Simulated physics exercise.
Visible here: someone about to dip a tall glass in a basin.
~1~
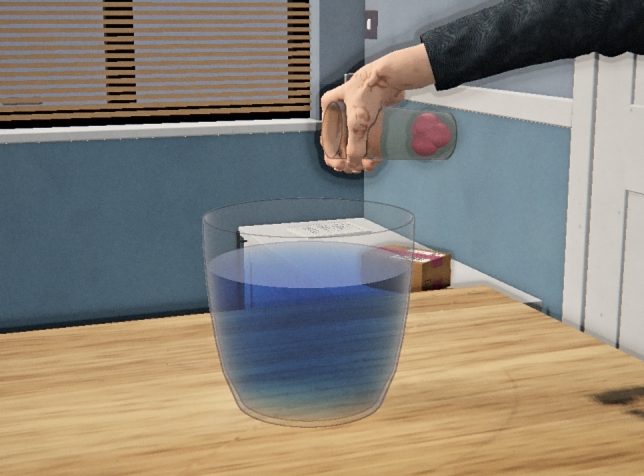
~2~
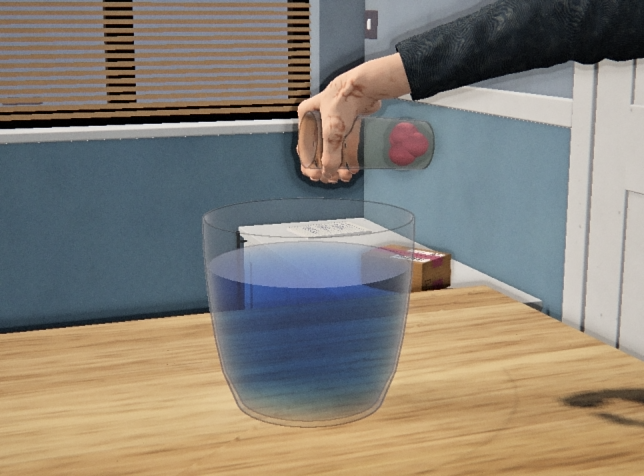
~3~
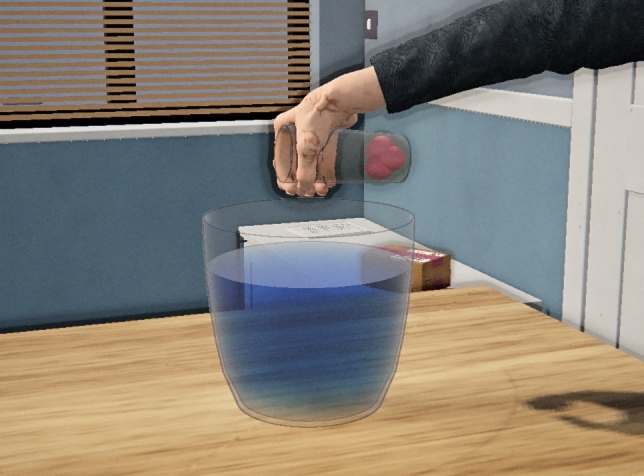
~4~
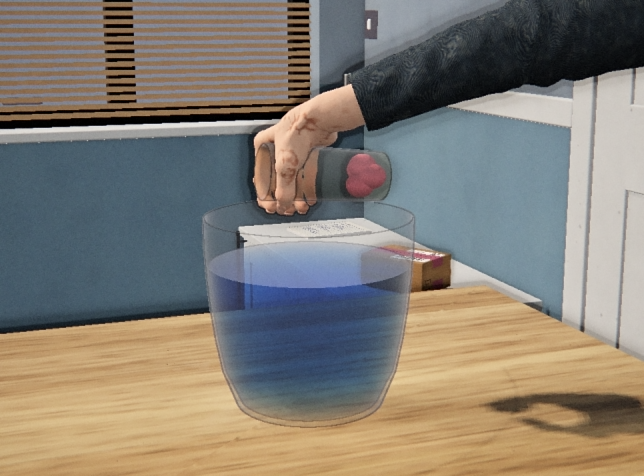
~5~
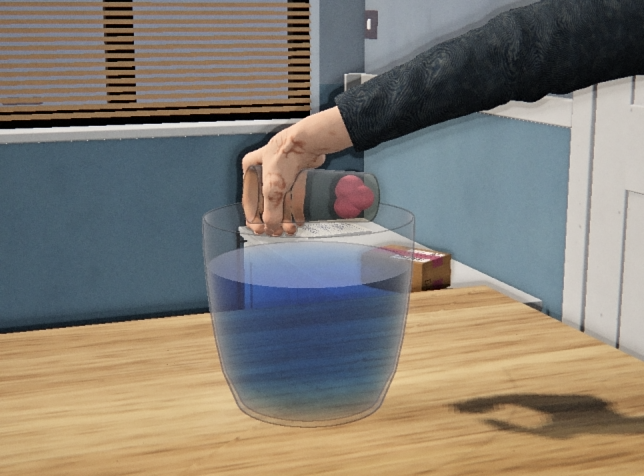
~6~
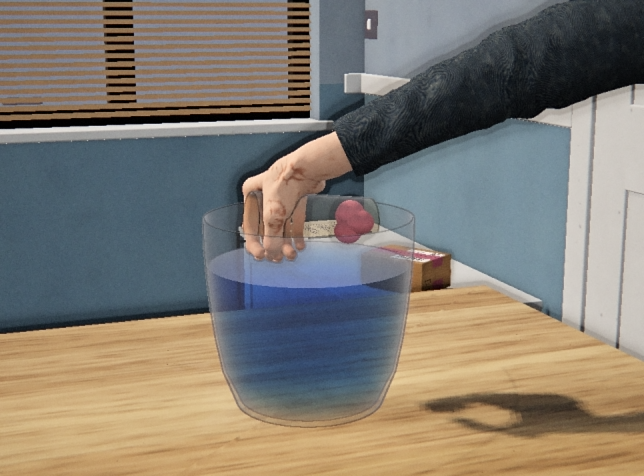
A hand lowers a sideways glass holding crumpled red tissue toward blue water in a basin.
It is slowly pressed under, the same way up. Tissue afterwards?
Wet.
Next, the tall glass enters the dyed water.
After that, dyed water pours in as the air escapes.
Finally, the tall glass is under, flooded, and the tissue is wet.
